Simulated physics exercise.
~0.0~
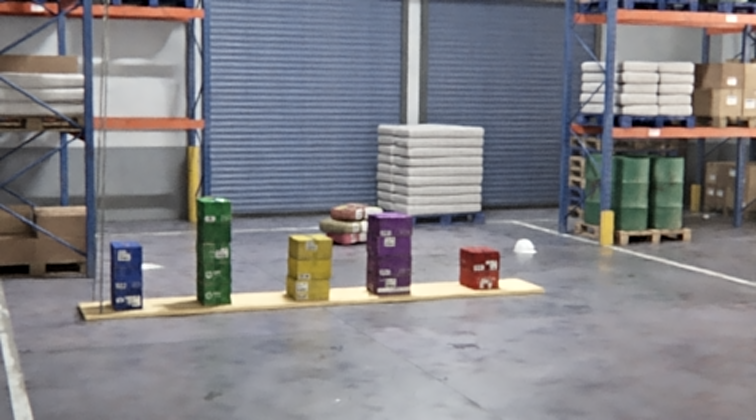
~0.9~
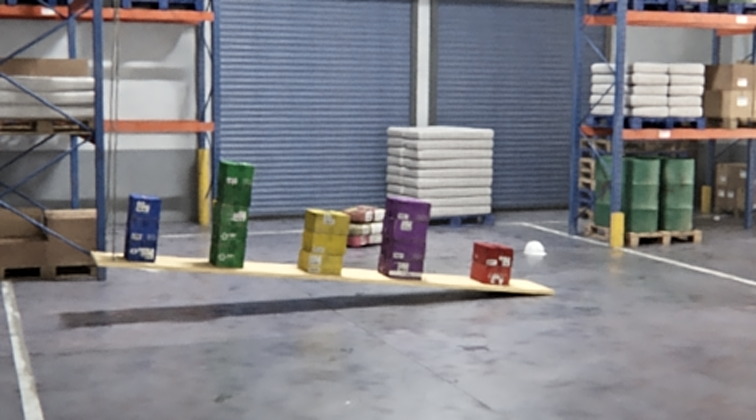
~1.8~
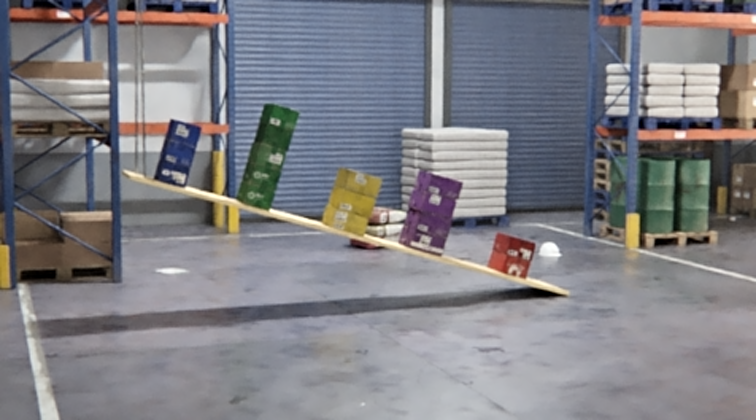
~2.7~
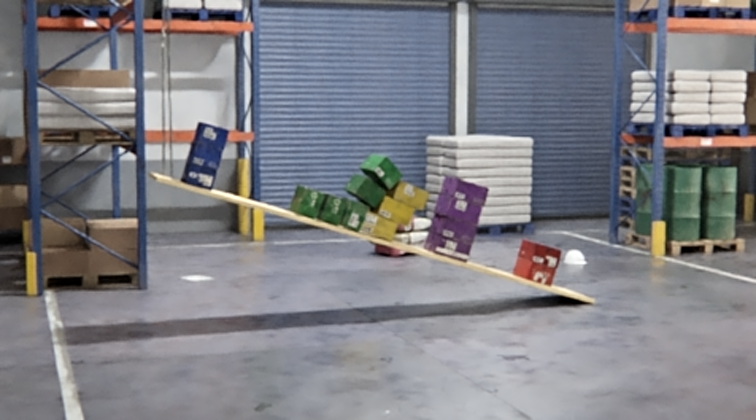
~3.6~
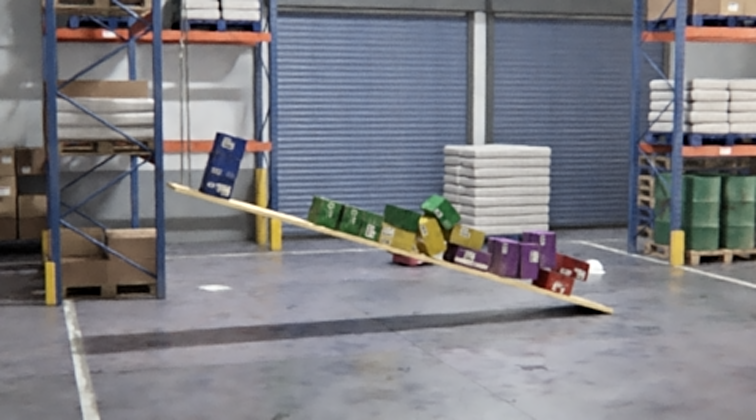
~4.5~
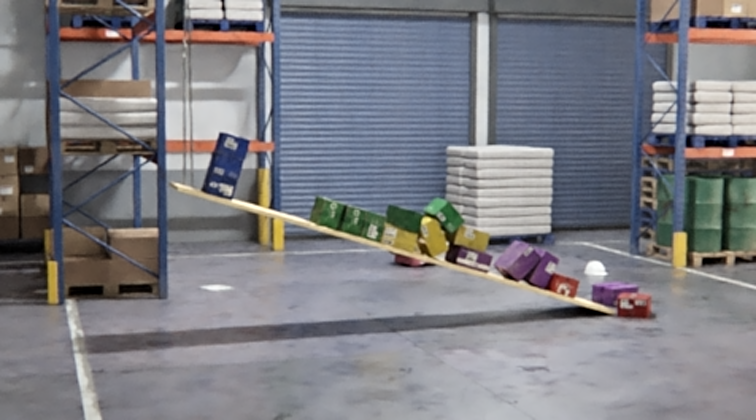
Five stacks of coloured parcels, blue, green, yellow, purple and red from left to right, stand on a long pale plank in a warehouse, seen from across the grey floor before blue shutters and tall racks. The plank's left end rises steadily while the view drifts left, and the stacks lean with it. The tall green stack topples rightward onto the yellow one. The purple stack then falls towards the red, and parcels tumble to the plank's low end. Finally the plank rests tilted, only the blue stack upright on it, the other four collapsed.
